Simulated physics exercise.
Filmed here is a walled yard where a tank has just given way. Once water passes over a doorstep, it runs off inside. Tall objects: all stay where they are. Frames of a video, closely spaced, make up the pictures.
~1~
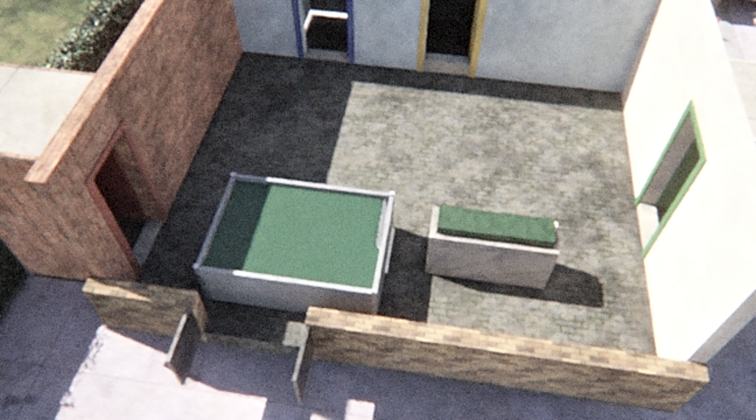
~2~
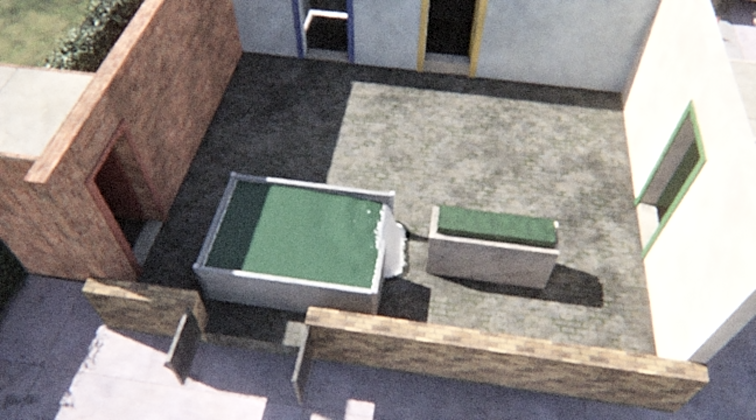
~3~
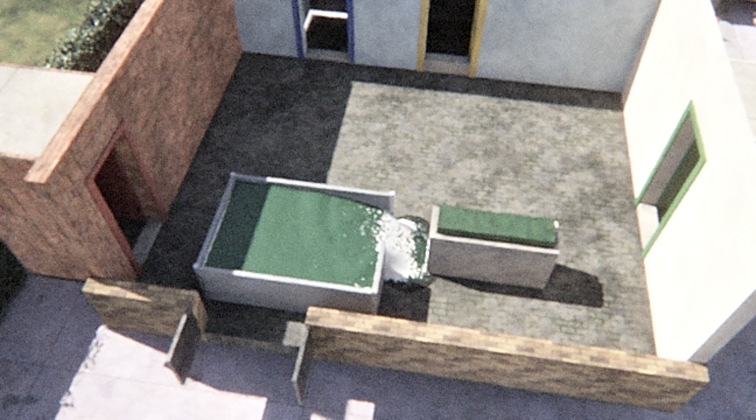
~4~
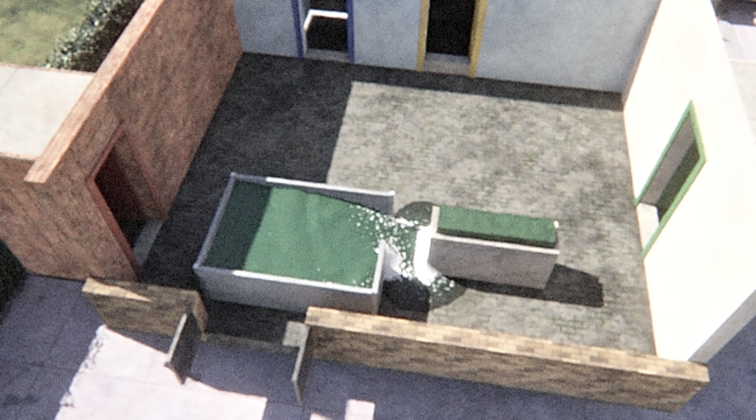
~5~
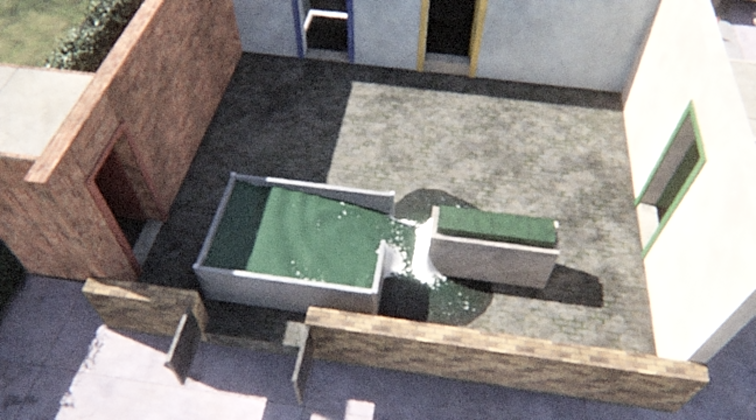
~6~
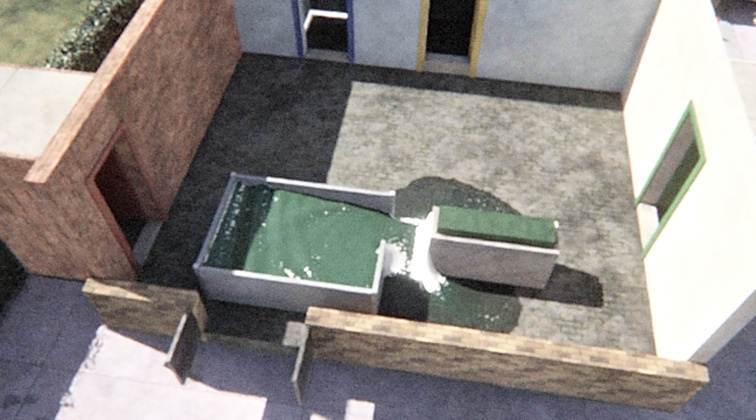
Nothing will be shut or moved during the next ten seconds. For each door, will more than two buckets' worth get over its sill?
The blue door stays within two buckets of inflow; the green door stays within two buckets of inflow; the red door stays within two buckets of inflow; the yellow door stays within two buckets of inflow.
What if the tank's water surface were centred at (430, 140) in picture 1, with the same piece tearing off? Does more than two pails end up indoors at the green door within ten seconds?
Result for green: It tops the limit.
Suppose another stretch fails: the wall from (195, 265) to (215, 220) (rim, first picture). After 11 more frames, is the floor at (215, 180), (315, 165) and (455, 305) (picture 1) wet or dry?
Point by point: Swamped, untouched and untouched.
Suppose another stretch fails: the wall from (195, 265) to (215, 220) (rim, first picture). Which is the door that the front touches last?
Last: The one in green.
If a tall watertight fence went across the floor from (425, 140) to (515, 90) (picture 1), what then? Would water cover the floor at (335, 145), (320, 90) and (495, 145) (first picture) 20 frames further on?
Results in sequence: Bone-dry / bone-dry / swamped.
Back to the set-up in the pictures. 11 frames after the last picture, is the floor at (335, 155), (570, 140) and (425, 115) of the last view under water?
Result, as listed: Not wetted / wetted / wetted.
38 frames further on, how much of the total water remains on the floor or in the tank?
My reading is around 98 percent.
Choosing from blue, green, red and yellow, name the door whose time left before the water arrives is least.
I say the green door.
A moment on, water covers 25 % of the floor; the blue door not reached, the green door not reached, the red door not reached, the yellow door not reached.
Next, water covers 55 % of the floor; the blue door not reached, the green door wet at the sill, nothing in, the red door not reached, the yellow door not reached.
Then, water covers 60 % of the floor; the blue door not reached, the green door under two buckets in, the red door not reached, the yellow door wet at the sill, nothing in.
Later, water covers 70 % of the floor; the blue door wet at the sill, nothing in, the green door under two buckets in, the red door wet at the sill, nothing in, the yellow door wet at the sill, nothing in.
In the end, water covers 90 % of the floor; the blue door wet at the sill, nothing in, the green door under two buckets in, the red door wet at the sill, nothing in, the yellow door wet at the sill, nothing in.
